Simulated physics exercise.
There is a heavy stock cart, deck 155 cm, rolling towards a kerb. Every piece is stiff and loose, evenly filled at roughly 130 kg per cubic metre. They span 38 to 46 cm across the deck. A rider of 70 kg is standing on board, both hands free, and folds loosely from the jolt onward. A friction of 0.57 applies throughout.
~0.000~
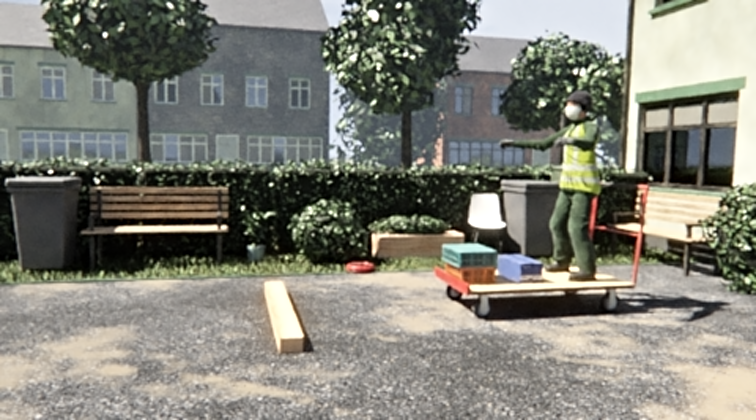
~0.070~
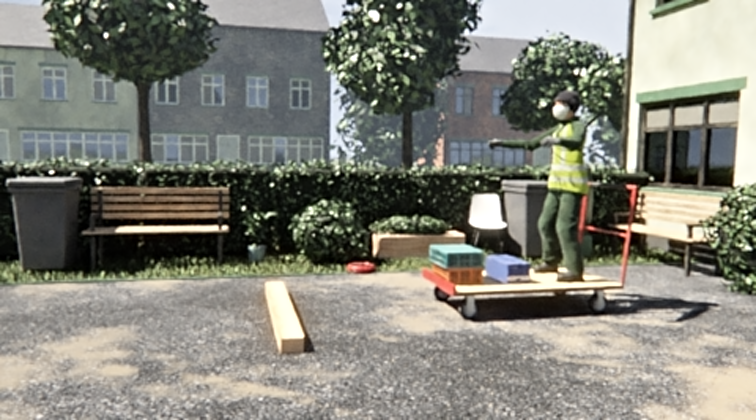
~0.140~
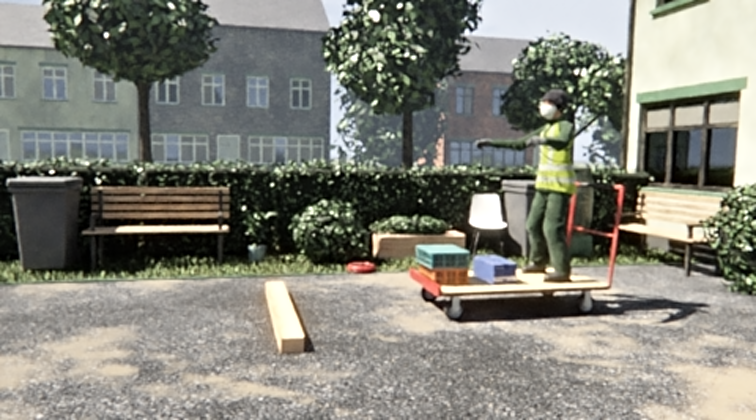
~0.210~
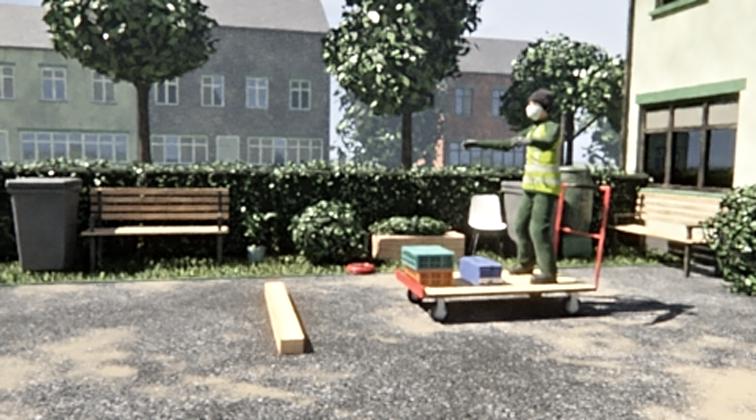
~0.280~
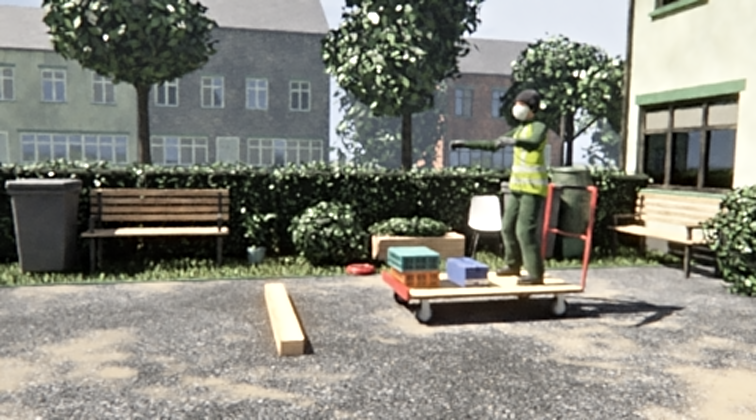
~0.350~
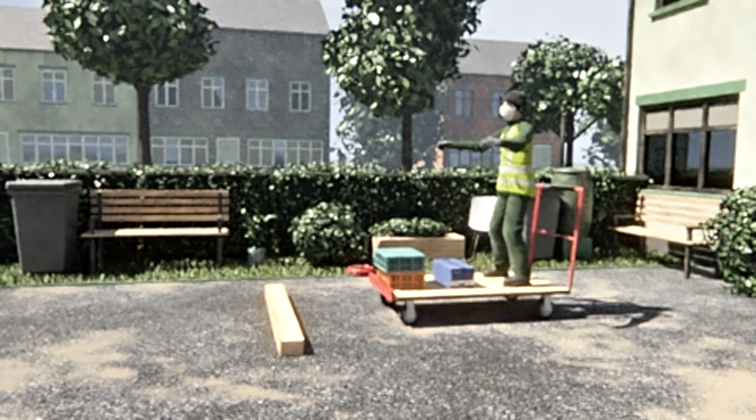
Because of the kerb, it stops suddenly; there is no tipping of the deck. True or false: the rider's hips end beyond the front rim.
False.
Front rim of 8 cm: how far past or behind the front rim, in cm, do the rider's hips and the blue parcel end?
So the hips end 20 cm short of the rim, and the blue one ends 50 cm short of it.
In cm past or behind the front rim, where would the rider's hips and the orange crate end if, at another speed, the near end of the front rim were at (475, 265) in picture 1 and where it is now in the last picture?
So the hips land 60 cm beyond the front rim, while the orange one stops 20 cm short of it.
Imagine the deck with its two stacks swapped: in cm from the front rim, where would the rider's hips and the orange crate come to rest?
Swapped: Hips 40 cm behind; orange 40 cm behind.
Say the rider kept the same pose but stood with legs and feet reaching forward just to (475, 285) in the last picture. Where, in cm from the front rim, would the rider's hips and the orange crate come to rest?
The hips would end 10 cm past the front rim, while the orange one stays 20 cm behind it.
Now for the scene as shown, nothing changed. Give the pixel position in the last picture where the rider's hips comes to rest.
Around (307, 258).
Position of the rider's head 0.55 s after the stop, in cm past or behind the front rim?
The head is roughly 0 cm beyond the front rim.
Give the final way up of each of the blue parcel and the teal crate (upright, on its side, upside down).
At rest: Blue upright, teal upside down.
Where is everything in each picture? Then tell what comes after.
Hips (580, 184), orange crate (470, 272), rim corner (469, 291); 148 cm short of the stop, in the first frame.
Hips (568, 184), orange crate (457, 272), rim corner (455, 292); 135 cm short of the stop, in the second frame.
Hips (556, 184), orange crate (444, 273), rim corner (440, 292); 123 cm short of the stop, in the third frame.
Hips (543, 185), orange crate (429, 274), rim corner (424, 294); 110 cm short of the stop, in the fourth frame.
Hips (529, 186), orange crate (415, 276), rim corner (409, 295); 97 cm short of the stop, in the fifth frame.
Hips (516, 187), orange crate (401, 277), rim corner (393, 297); 84 cm short of the stop. Speed about 1.8 m/s, in the sixth frame.
Impact comes at 0.81 s.
After 1.36 s the rider's hips are 52 cm behind the rim, near (343, 241) in the last picture's view.
After 1.81 s the rider's hips are 22 cm behind the rim, near (307, 257) in the last picture's view.
When all is still (3.5 s), past the rim, teal crate; behind it, blue parcel, orange crate and the rider's hips.
